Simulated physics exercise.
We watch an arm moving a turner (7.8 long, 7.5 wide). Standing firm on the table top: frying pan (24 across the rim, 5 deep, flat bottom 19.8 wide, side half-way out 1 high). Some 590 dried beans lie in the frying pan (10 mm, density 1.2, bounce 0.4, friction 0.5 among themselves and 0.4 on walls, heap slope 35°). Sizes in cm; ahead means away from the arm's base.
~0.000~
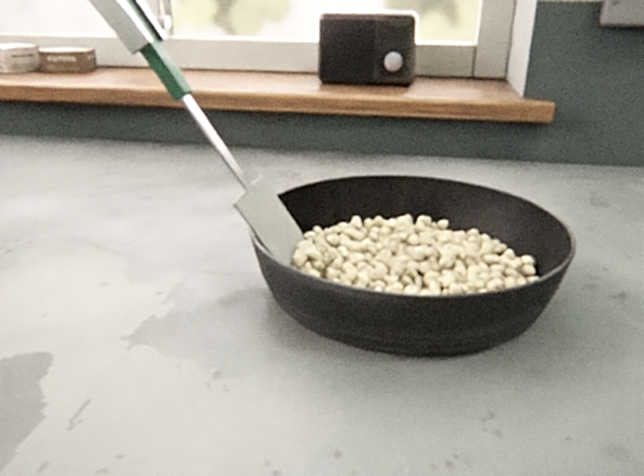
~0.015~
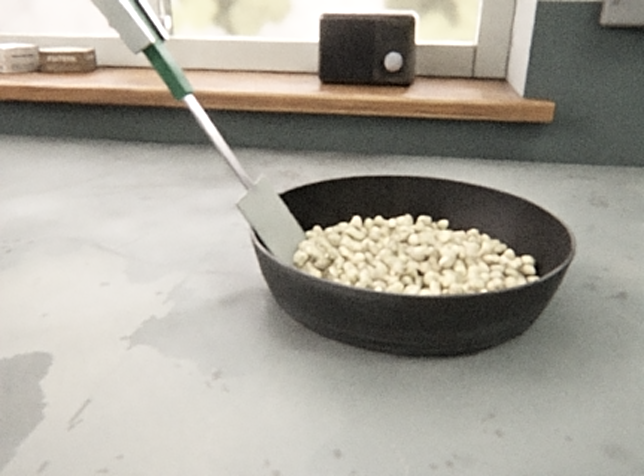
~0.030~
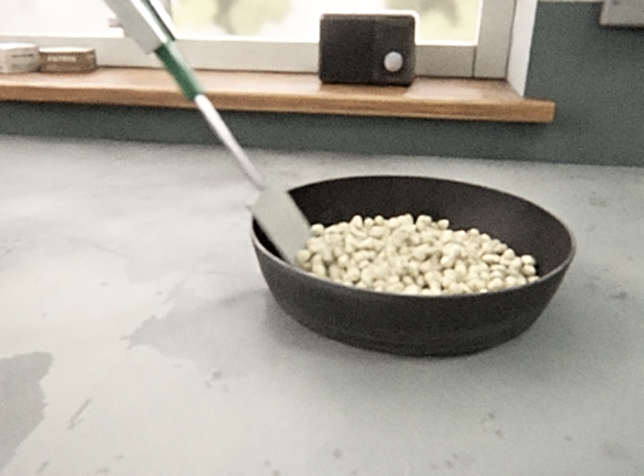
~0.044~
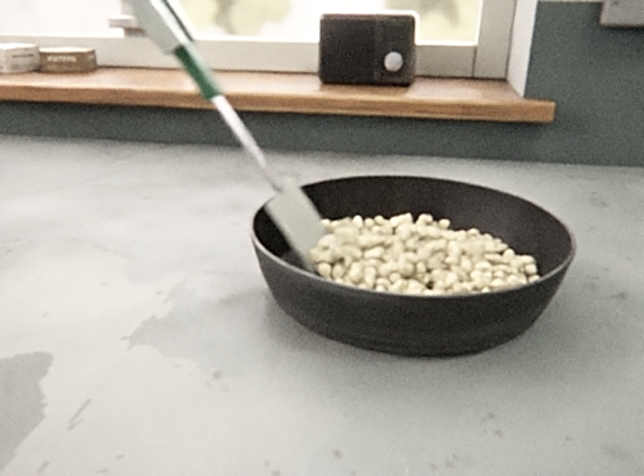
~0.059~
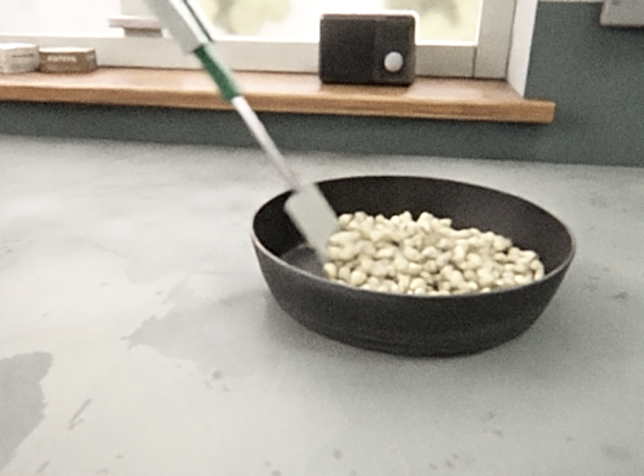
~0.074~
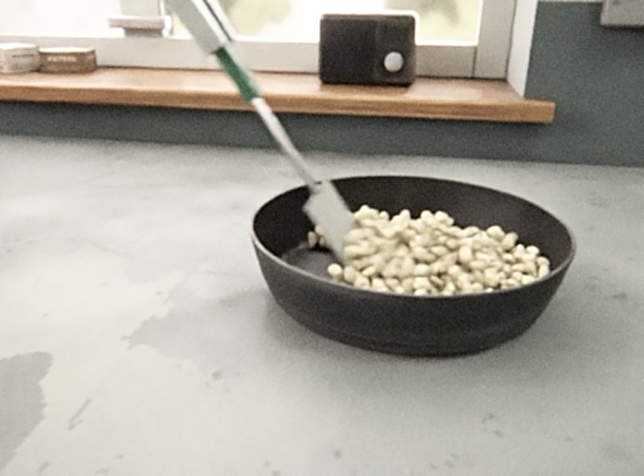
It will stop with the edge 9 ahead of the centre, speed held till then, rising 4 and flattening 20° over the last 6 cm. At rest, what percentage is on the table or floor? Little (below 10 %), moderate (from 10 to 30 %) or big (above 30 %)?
A moderate share, from 10 to 30 %, ends on the table or floor.
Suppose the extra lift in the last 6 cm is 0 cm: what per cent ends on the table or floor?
Some 5 per cent.
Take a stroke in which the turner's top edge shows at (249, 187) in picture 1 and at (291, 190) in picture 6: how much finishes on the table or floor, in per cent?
About 5 per cent.
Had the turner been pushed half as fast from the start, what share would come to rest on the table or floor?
It would be near 5 per cent.
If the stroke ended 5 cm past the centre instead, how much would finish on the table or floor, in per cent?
In that case some 5 per cent.
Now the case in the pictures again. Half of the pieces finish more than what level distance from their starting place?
Roughly 3 cm.
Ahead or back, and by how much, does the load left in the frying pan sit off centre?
Some 3.5 cm ahead.
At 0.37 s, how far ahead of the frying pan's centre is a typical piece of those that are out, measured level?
Roughly 22 cm.
After 0.11 s, sloping 56°, highest piece 5 above the table; 588 in the frying pan.
After 0.15 s, sloping 49°, highest piece 6 above the table; 588 in the frying pan.
After 0.37 s, sloping 36°, highest piece 13 above the table; 491 in the frying pan, 72 on the table or floor, 25 on the blade or in flight.
After 1.42 s, sloping 36°, highest piece 5 above the table; 491 in the frying pan, 97 on the table or floor.
At rest, 491 in the frying pan, 97 on the table or floor. That is 16 % on the table or floor.
